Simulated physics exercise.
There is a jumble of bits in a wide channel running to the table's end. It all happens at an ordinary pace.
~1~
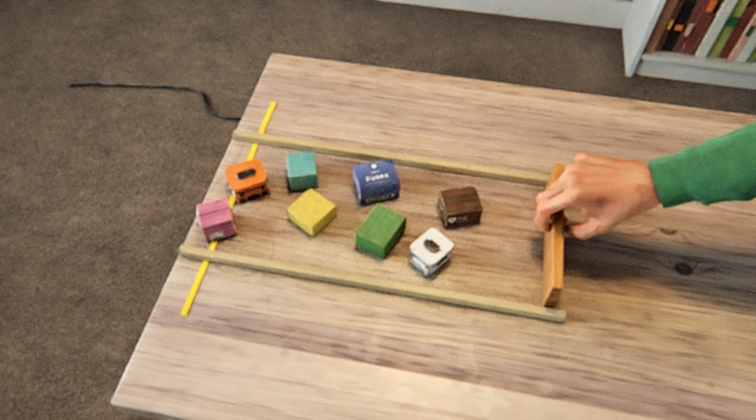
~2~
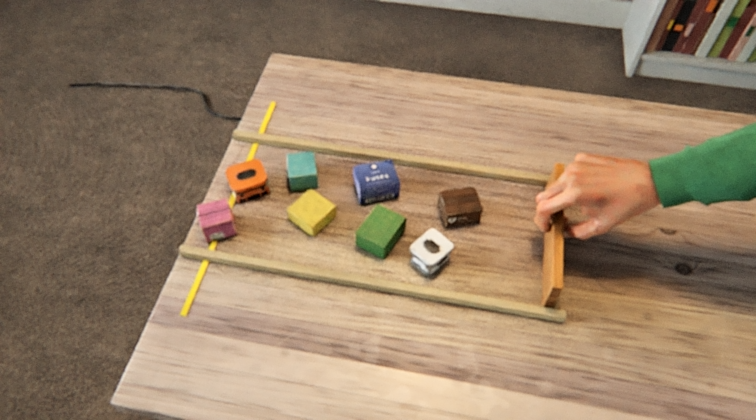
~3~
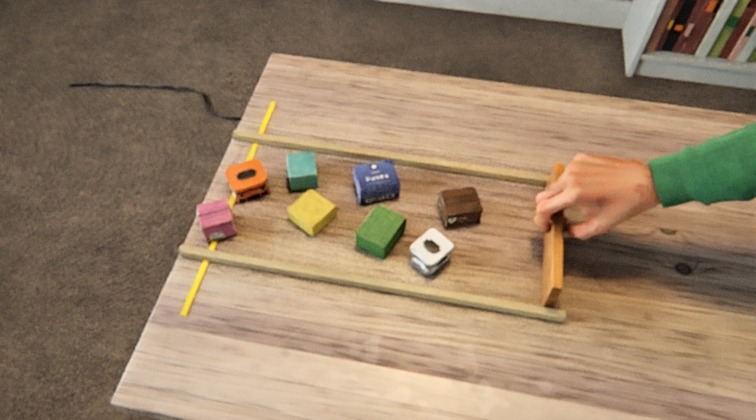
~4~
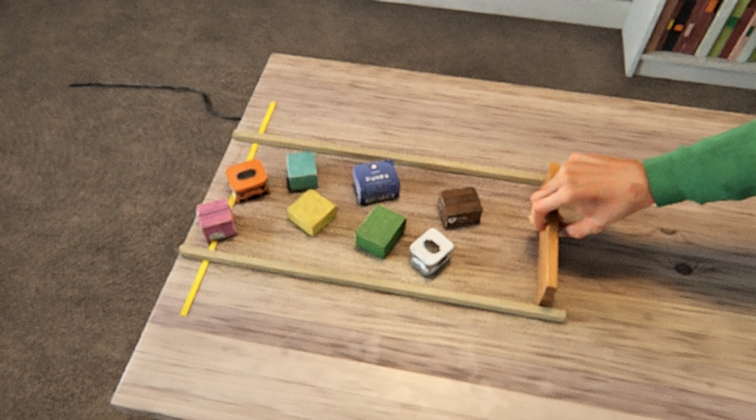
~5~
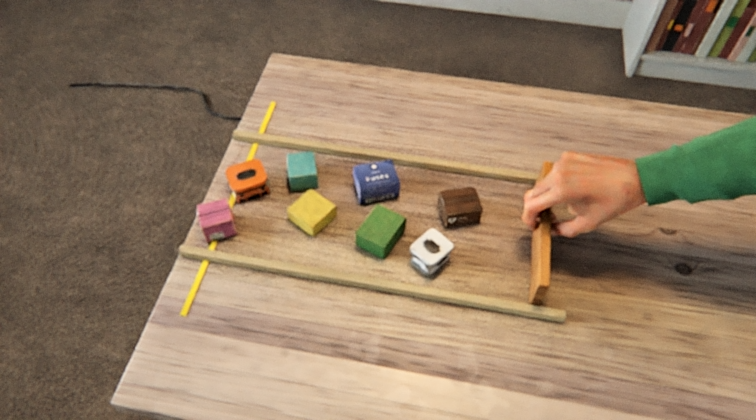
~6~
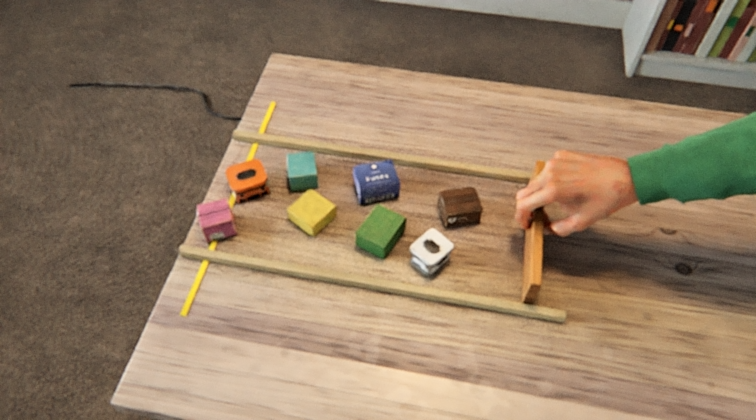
A wooden board gripped by a hand in a green sleeve stayed still at first, then slid slightly left between two rails, while the eight colourful little objects ahead of it stayed put.
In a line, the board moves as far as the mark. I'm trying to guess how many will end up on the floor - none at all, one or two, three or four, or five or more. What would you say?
I'd say five or more.
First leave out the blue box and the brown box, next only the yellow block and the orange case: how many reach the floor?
Tally of falls: 3 for the first try, 4 for the second.
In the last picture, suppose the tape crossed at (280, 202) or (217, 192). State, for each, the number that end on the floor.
2 and 8.
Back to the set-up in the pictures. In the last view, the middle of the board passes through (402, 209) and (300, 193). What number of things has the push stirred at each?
Tally: 4; 7.
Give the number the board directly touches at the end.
Counting them up gives 3.
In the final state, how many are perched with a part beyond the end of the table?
The count would be 3.
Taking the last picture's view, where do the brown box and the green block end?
(228, 159) and (204, 195).
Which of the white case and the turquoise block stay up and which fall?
White case: Stays; turquoise block: Falls off.
Soon after, none off yet; pink box at rest near (217, 220); orange case at rest near (248, 181); turquoise block at rest near (303, 171).
In the end, the number that fall off is five or more; gone, blue box, yellow block, turquoise block, orange case and pink box.
